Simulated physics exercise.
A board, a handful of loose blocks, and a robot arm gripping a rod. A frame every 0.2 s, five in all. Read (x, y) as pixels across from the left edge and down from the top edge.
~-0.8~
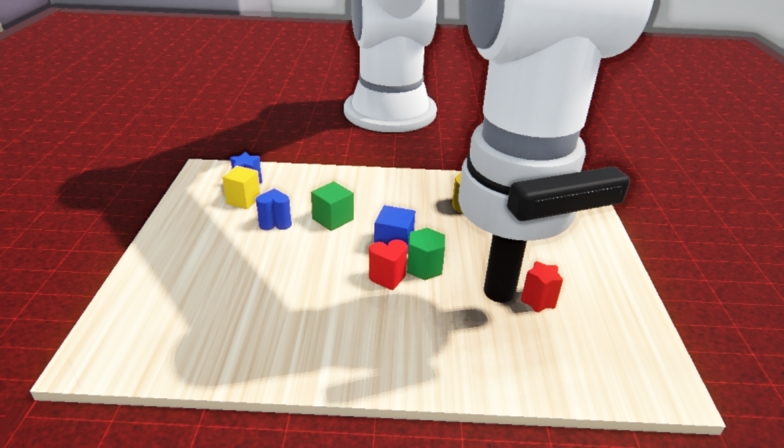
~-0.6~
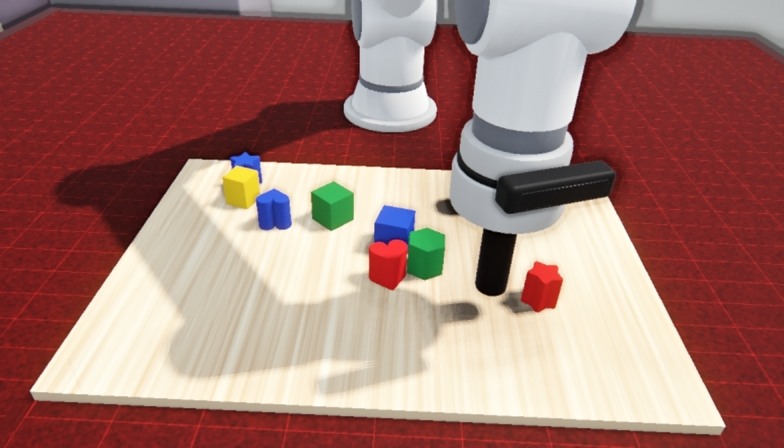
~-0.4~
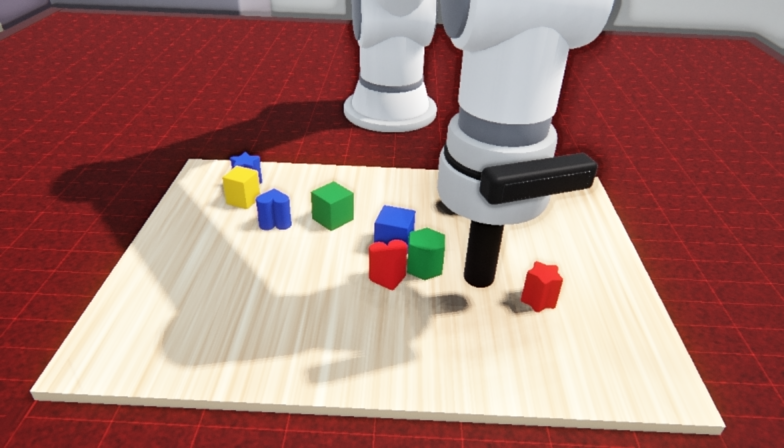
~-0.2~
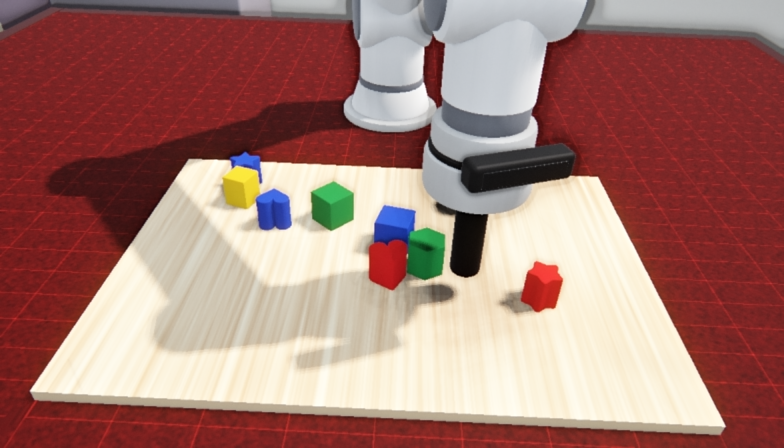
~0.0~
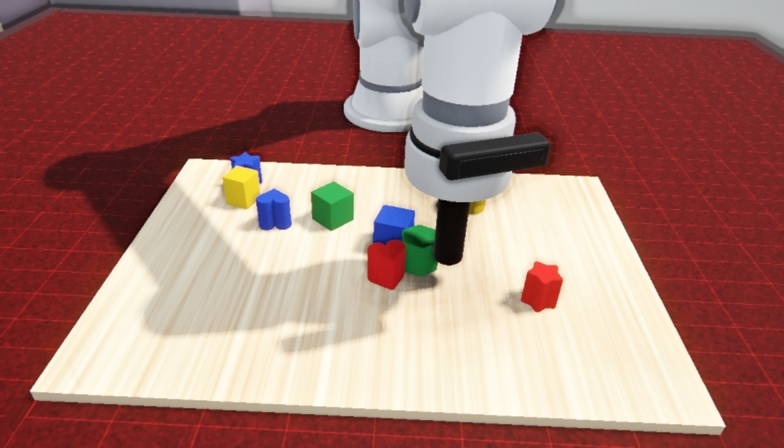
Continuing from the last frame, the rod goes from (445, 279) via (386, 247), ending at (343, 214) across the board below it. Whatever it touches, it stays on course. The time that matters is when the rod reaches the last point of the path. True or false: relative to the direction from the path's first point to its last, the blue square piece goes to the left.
Verdict: False.
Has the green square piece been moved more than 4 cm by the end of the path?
Yes.
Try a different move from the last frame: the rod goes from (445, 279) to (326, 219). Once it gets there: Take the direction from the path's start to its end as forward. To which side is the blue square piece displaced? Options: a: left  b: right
b.
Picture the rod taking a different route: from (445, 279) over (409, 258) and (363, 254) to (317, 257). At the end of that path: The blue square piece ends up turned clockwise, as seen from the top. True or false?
The claim holds.
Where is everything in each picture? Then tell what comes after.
In the first picture, lower end of the rod at (499, 294), tops of blocks, blue heart block at (273, 196), green square piece at (332, 191), red heart block at (389, 249), blue square piece at (395, 216), green hexagonal block at (427, 238).
In the second picture, rod at (490, 288), blocks as before.
In the third picture, rod at (479, 279), blocks as before.
In the fourth picture, rod at (464, 269), blocks as before.
In the fifth picture, rod at (448, 258), blue heart block at (273, 196), green square piece at (332, 191), red heart block at (388, 249), blue square piece at (395, 215), green hexagonal block at (421, 235).
The first path, step by step. One third of the way, rod at (405, 237); red heart block at (380, 250), turned 25° anticlockwise; blue square piece at (367, 201), turned 65° clockwise; green hexagonal block at (376, 220), turned 30° anticlockwise.
Two thirds of the way, rod at (370, 216); green square piece at (319, 183), turned 45° anticlockwise; red heart block at (380, 250), turned 25° anticlockwise; blue square piece at (354, 183), turned 80° clockwise; green hexagonal block at (343, 200), turned 30° anticlockwise.
At the end, rod at (342, 195); blue heart block not moved; green square piece at (298, 177); red heart block at (380, 250), turned 25° anticlockwise; blue square piece at (345, 170), turned 115° clockwise; green hexagonal block at (313, 191), turned 70° anticlockwise.
